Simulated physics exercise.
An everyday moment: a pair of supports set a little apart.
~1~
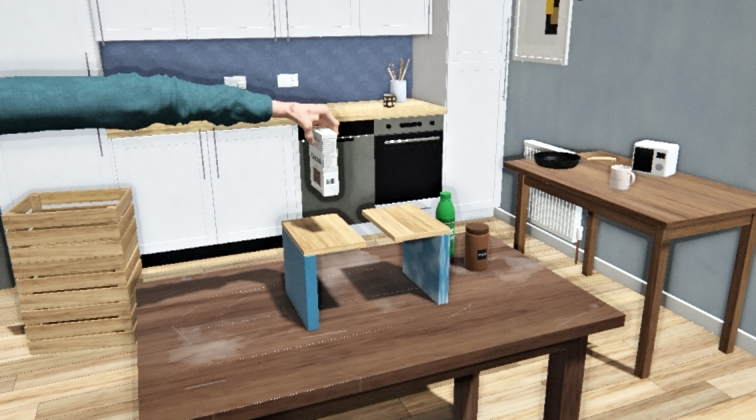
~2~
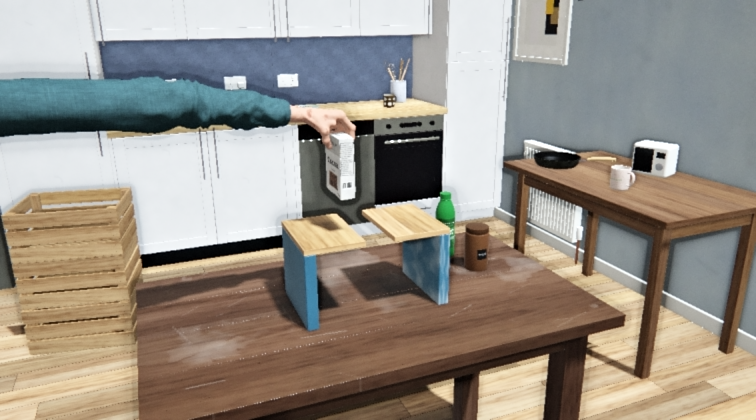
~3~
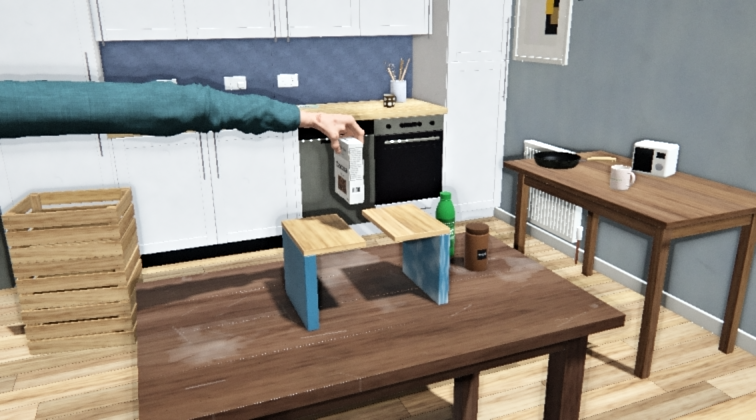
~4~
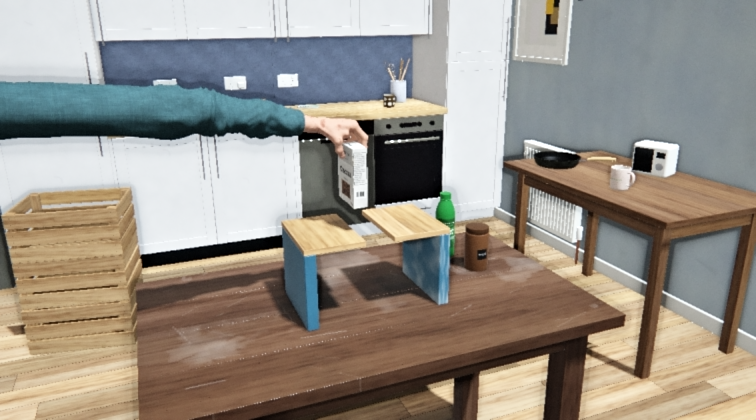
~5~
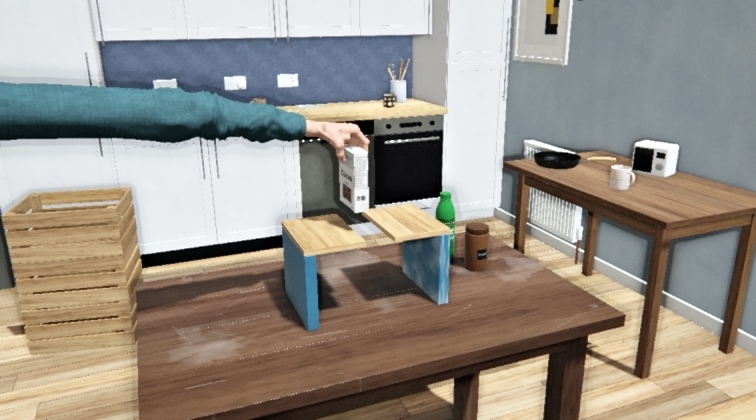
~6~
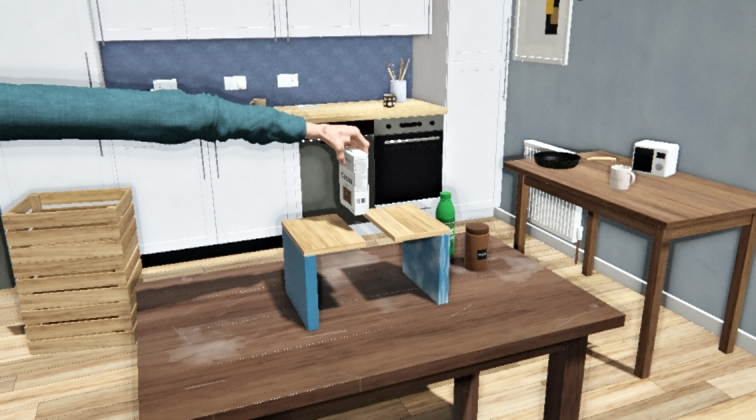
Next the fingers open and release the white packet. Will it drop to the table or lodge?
The packet stays on top.
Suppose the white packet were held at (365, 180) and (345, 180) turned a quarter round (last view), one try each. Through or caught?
First, it goes down the gap; second, it stays on top.
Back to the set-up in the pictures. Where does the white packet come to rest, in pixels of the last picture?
Near (376, 216).
Then, 0.20 s on from there, white packet shifted a little near (354, 198).
Then, 0.30 s on from there, white packet turned 13° from how it was put near (360, 199).
Then, 0.40 s on from there, white packet turned 45° from how it was put near (374, 208).
Then, 0.60 s on from there, white packet on its side near (377, 216).
In the end, toppled on the stand or table, white packet; the other 2 unmoved. At the end, from the last picture's camera, white packet near (376, 216). The packet is caught.
